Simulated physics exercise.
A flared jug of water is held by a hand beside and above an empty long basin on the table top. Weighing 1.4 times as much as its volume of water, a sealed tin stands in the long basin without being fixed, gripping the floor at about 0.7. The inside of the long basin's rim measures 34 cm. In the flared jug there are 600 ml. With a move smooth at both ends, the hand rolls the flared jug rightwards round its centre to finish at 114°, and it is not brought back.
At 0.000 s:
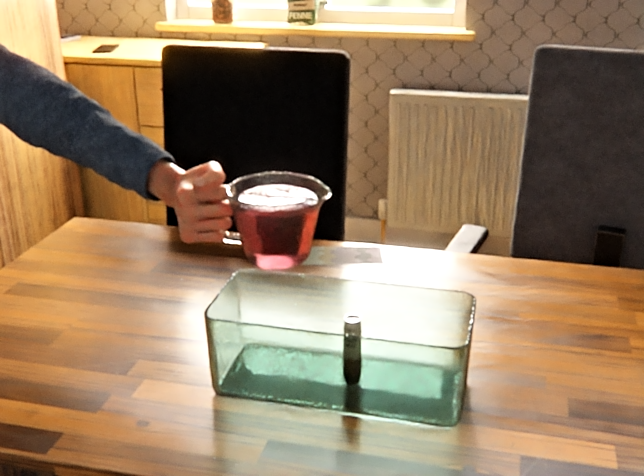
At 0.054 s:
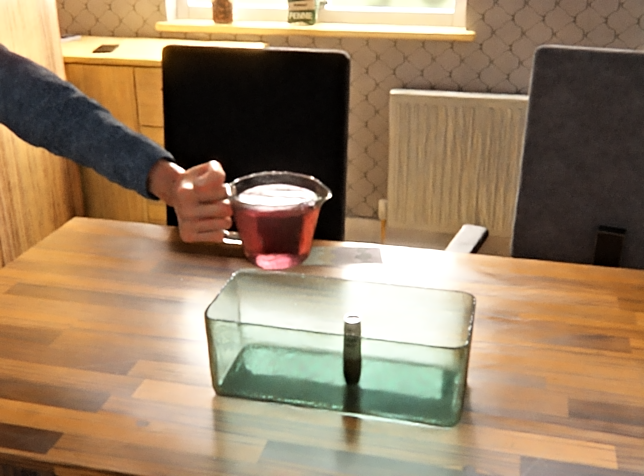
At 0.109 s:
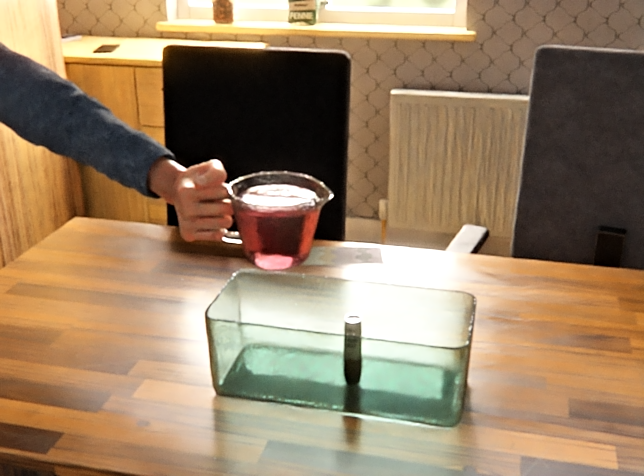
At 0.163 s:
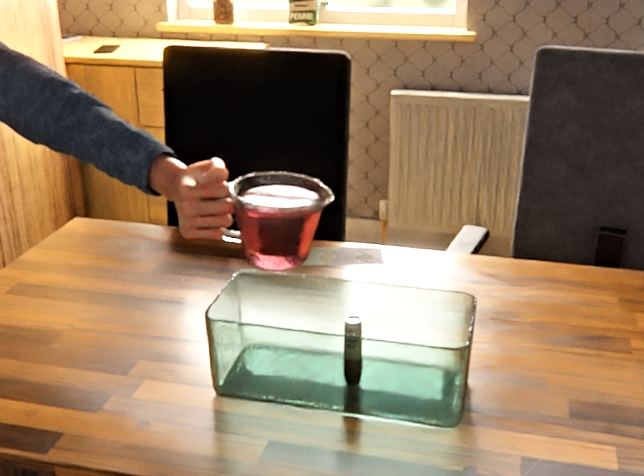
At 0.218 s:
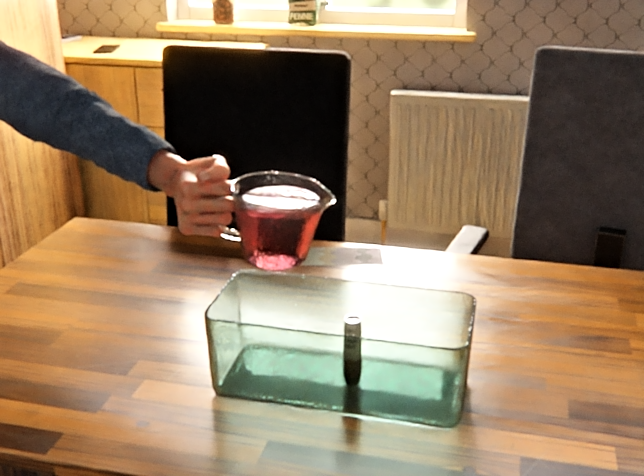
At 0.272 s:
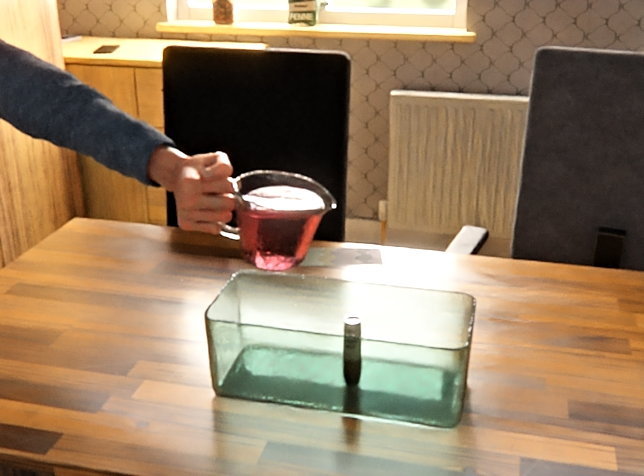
A dining area with a patterned wall, a white radiator and dark high-backed chairs is seen from slightly above a striped wooden table. A hand in a blue-grey sleeve, reaching from the left, holds a clear glass jug of reddish-pink liquid above and behind a long greenish glass basin with a small dark upright object inside. The hand slowly tilts the jug slightly rightwards, while everything else stays still.
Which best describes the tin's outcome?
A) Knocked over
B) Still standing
The answer is B.
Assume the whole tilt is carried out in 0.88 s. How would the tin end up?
The tin tips over.
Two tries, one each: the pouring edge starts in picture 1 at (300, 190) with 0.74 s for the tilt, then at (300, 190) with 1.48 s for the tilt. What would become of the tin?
The tin overturns the first time and overturns the second time.
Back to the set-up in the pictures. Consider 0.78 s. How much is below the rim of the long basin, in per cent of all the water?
16 %, roughly.
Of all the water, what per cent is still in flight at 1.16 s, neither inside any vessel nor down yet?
Roughly 5 %.
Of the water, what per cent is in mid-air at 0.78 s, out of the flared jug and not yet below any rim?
Around 18 percent.
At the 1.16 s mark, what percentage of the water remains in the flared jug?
Remaining share: Approx. 7 %.
Then, 0.78 s in, the tilt is 62° and 65 per cent is still to pour; the tin stands where it began.
Then, 1.16 s in, the tilt is 101° and 7 per cent is still to pour; the tin stands where it began.
Then, 1.55 s in, the tilt is 114° and 0 per cent is still to pour; the tin stands where it began.
Then, 1.98 s in, the tilt is 114° and 0 per cent is still to pour; the tin stands where it began.
Finally, the tin stands where it began.
